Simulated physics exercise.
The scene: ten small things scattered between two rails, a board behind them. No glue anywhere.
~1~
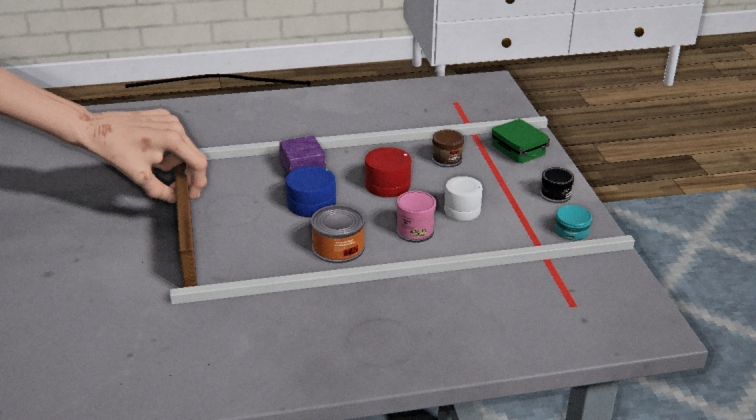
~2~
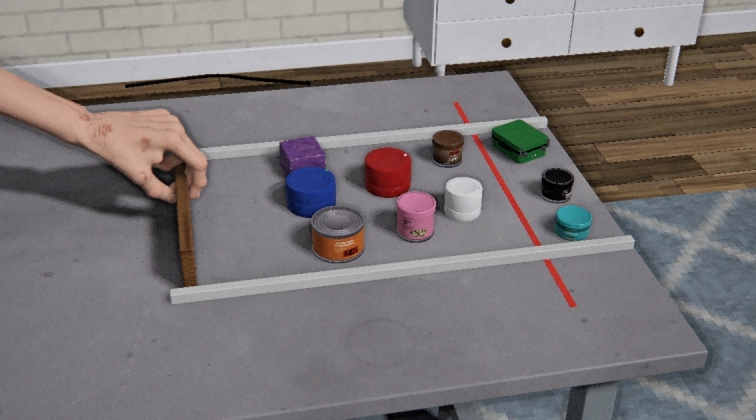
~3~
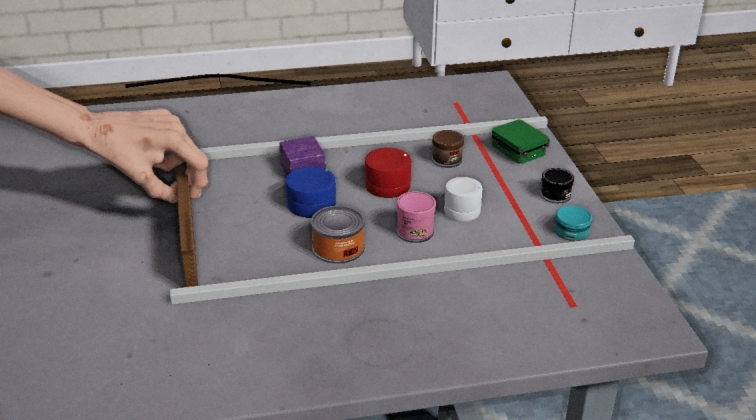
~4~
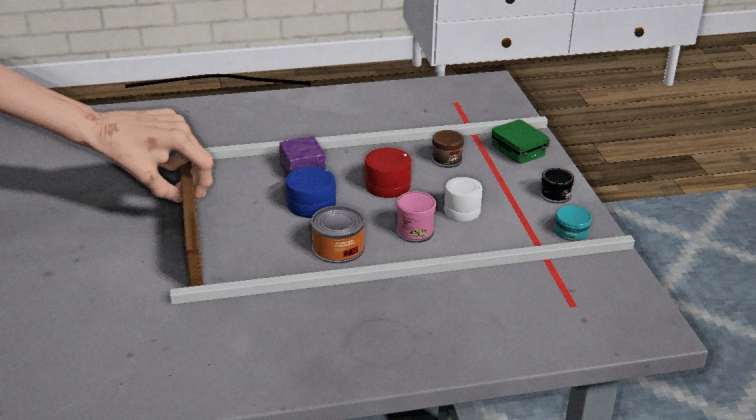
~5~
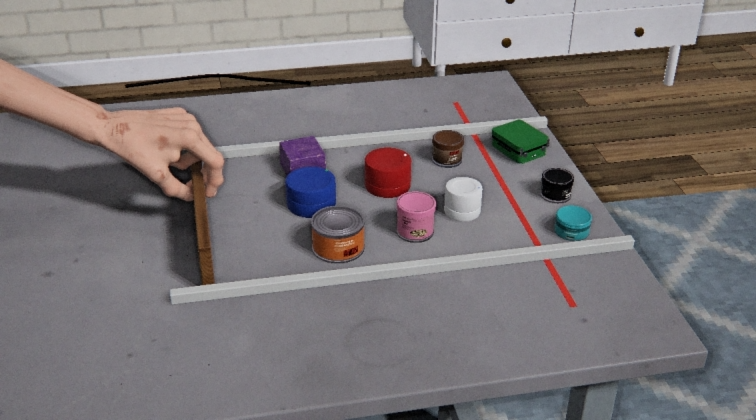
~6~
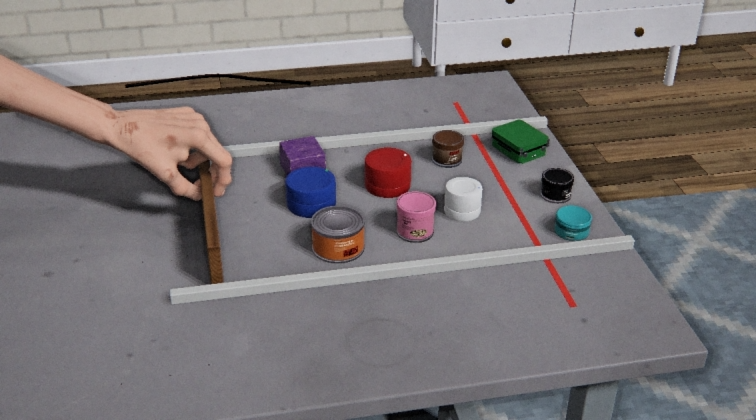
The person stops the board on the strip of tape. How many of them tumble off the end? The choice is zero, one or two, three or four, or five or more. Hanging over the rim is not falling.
In the end the number that fall off is one or two.
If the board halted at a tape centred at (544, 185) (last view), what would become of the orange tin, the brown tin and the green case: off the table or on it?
The orange tin remains up; the brown tin drops off; the green case is lost.
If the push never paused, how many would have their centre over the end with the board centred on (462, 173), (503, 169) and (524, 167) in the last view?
The counts: 0, 1 and 1.
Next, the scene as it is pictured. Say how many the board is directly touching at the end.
In contact: 3.
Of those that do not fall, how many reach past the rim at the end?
0 of them.
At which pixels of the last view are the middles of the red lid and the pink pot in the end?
The red lid at (548, 151), the pink pot at (587, 200).
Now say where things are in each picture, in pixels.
The first picture shows black pot (557, 185); turquoise tub (573, 223); green case (519, 143); board (184, 202); tape (505, 189).
The second picture shows turquoise tub (573, 223); red lid (388, 172).
The third picture shows green case (519, 143); brown tin (448, 149).
The fourth picture shows black pot (557, 185); board (190, 201).
The fifth picture shows turquoise tub (573, 223); pink pot (416, 217).
The sixth picture shows black pot (557, 185); turquoise tub (573, 223); green case (519, 143); board (209, 199); tape (505, 189).
A little later, none off yet; black pot at rest near (557, 185); turquoise tub at rest near (573, 223); green case at rest near (519, 143).
When it is over, the number that fall off is one or two; down, green case.
